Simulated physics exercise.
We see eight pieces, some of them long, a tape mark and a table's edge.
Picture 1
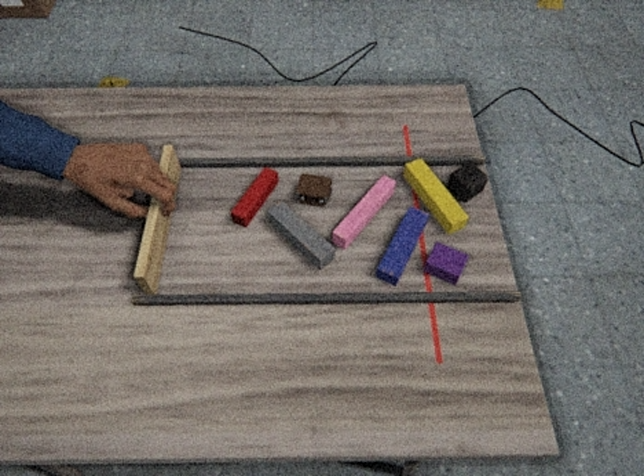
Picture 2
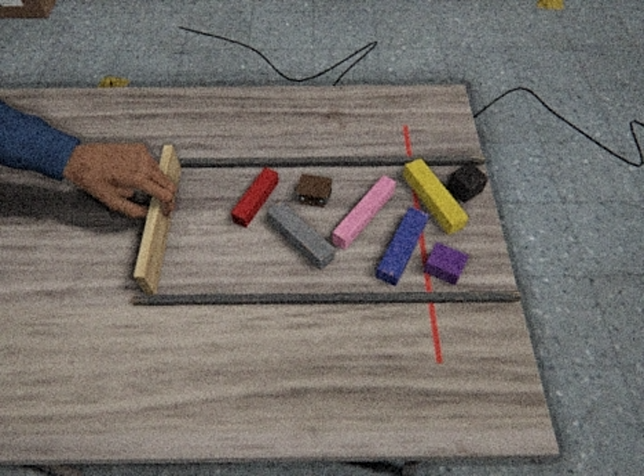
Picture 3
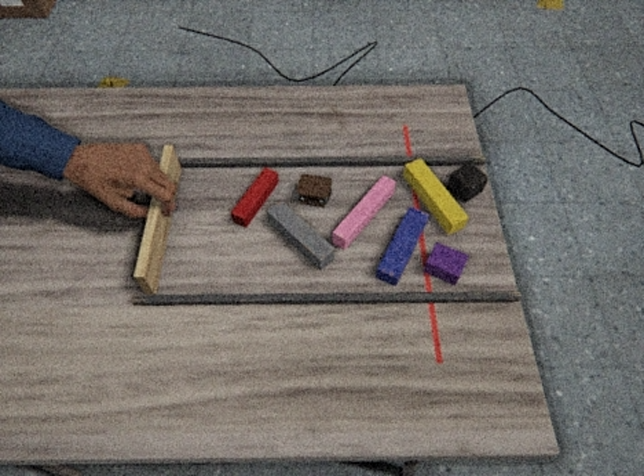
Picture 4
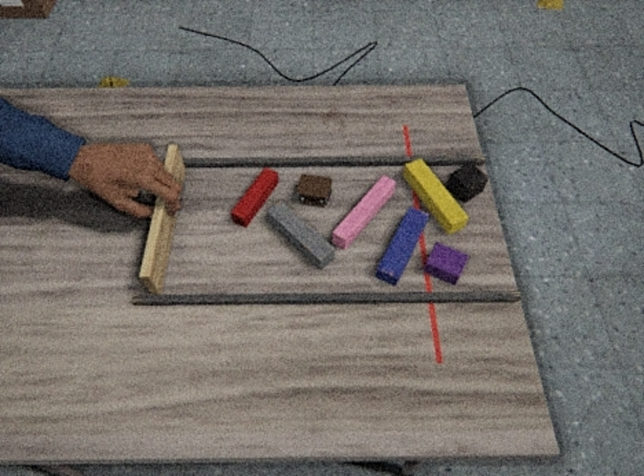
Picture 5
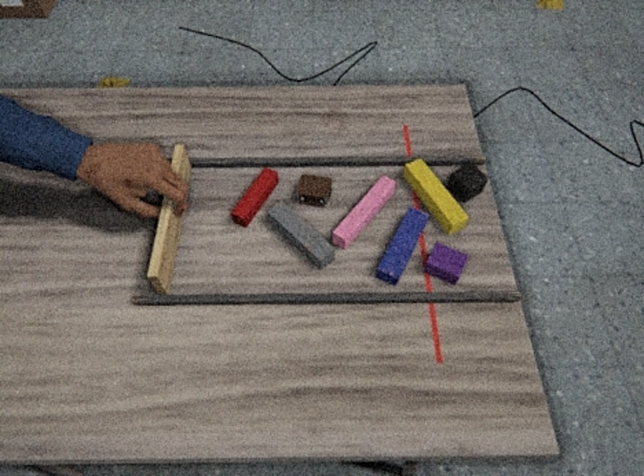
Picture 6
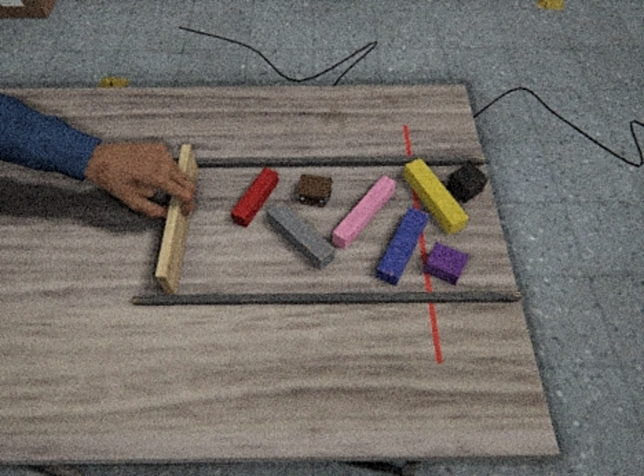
A hand held a wooden board upright at the left of some scattered colored blocks, kept still at first, then slid it slightly to the right, while the blocks near the red line stayed put.
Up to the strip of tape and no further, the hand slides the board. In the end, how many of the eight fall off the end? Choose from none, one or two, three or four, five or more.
Final count: One or two.
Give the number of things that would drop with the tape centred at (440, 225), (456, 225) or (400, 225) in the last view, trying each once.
3, 4, 0.
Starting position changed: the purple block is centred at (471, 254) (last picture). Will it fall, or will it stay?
Result: It does not come off.
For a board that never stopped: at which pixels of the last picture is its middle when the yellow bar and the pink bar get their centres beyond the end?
Near (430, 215) and (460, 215).
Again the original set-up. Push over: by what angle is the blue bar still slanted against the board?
It comes to around 20 degrees.
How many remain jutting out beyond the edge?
I count 2 overhanging.
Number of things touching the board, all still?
The figure is 2.
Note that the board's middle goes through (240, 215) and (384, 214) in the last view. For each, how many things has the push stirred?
First 1, then 8.
Early on, none off yet; black block at rest near (467, 182); purple block at rest near (446, 264); yellow bar at rest near (434, 195).
Finally, the number that fall off is one or two; lost, black block.
